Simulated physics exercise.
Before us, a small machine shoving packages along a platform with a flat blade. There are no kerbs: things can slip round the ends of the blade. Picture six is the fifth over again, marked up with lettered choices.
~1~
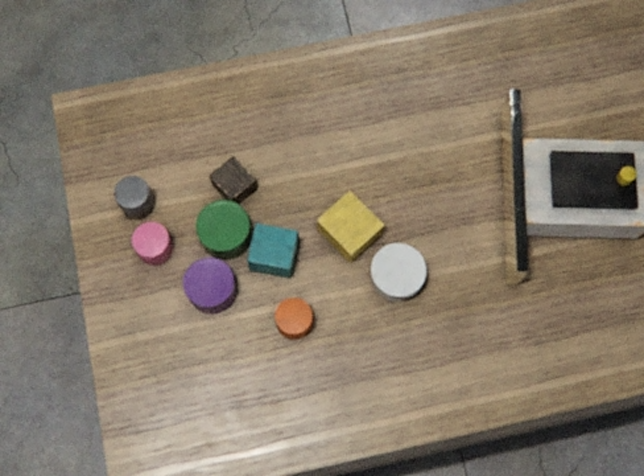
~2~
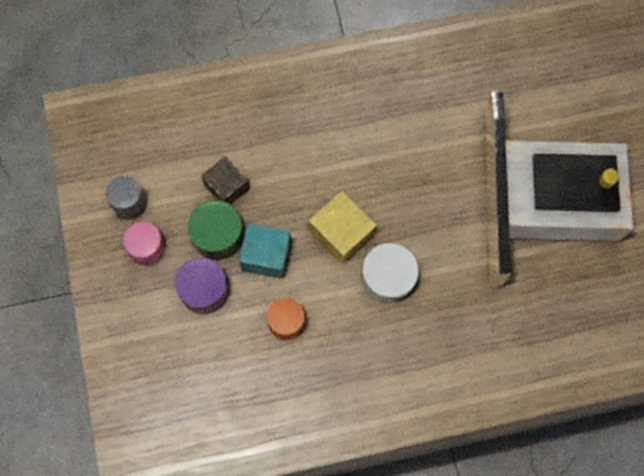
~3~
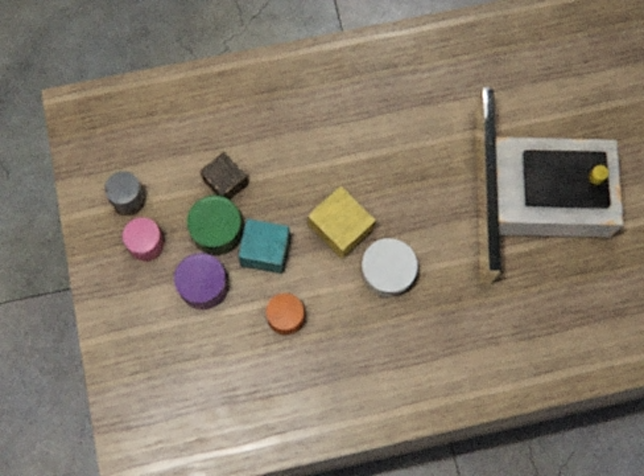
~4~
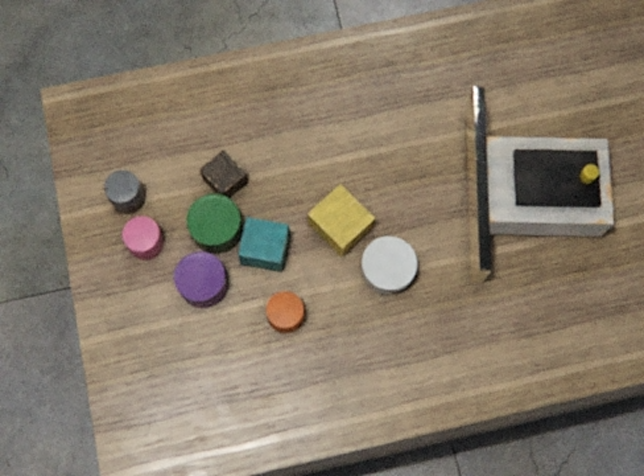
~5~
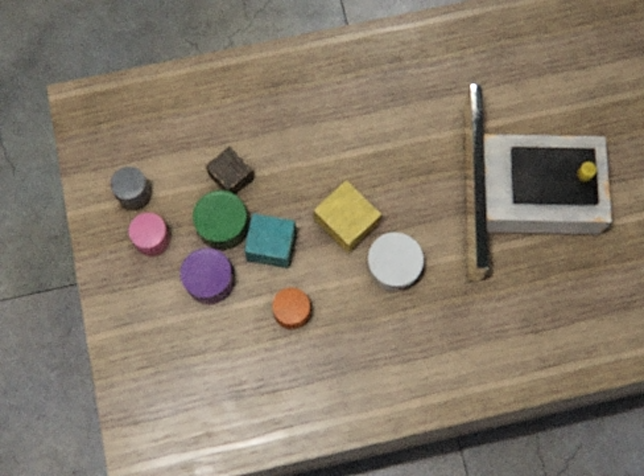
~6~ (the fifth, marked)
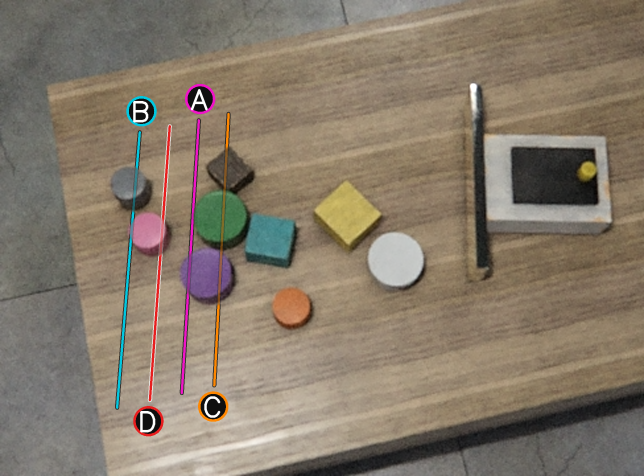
A wooden platform over a grey tiled floor is seen from above, slightly tilted, its right end out of view. At the right sits a small pale machine with a black top, a yellow knob and a dark upright blade, while grey, pink, green, purple, black, turquoise, orange, yellow and white pieces lie left and centre. The machine edges slightly left, touching none of the unmoving pieces, as the camera shifts a little.
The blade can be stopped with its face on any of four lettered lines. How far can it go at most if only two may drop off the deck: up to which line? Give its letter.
D.
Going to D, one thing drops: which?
It is the pink canister.
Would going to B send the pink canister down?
Yes.
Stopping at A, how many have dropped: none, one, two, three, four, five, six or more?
By then, none.
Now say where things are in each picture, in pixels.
In the first frame, robot (588, 179); turquoise crate (273, 251); grey canister (135, 198).
In the second frame, robot (570, 182); black crate (226, 182).
In the third frame, robot (560, 178); green pail (215, 226).
In the fourth frame, robot (551, 177); pink canister (144, 239).
In the fifth frame, robot (548, 175); purple pail (208, 277); turquoise crate (270, 241); grey canister (131, 189).
On the marked copy, A at (190, 250); B at (129, 264); C at (222, 244); D at (160, 257).
With D. Early on, robot (435, 200); white pail (331, 269); yellow crate (332, 213).
Further on, robot (320, 224); pink canister (114, 236); grey canister (125, 180).
At the end, robot (229, 244); pink canister over the edge; purple pail (88, 339); one fallen.
As for the rest, A is within the limit but short; B drops three; C is within the limit but short.
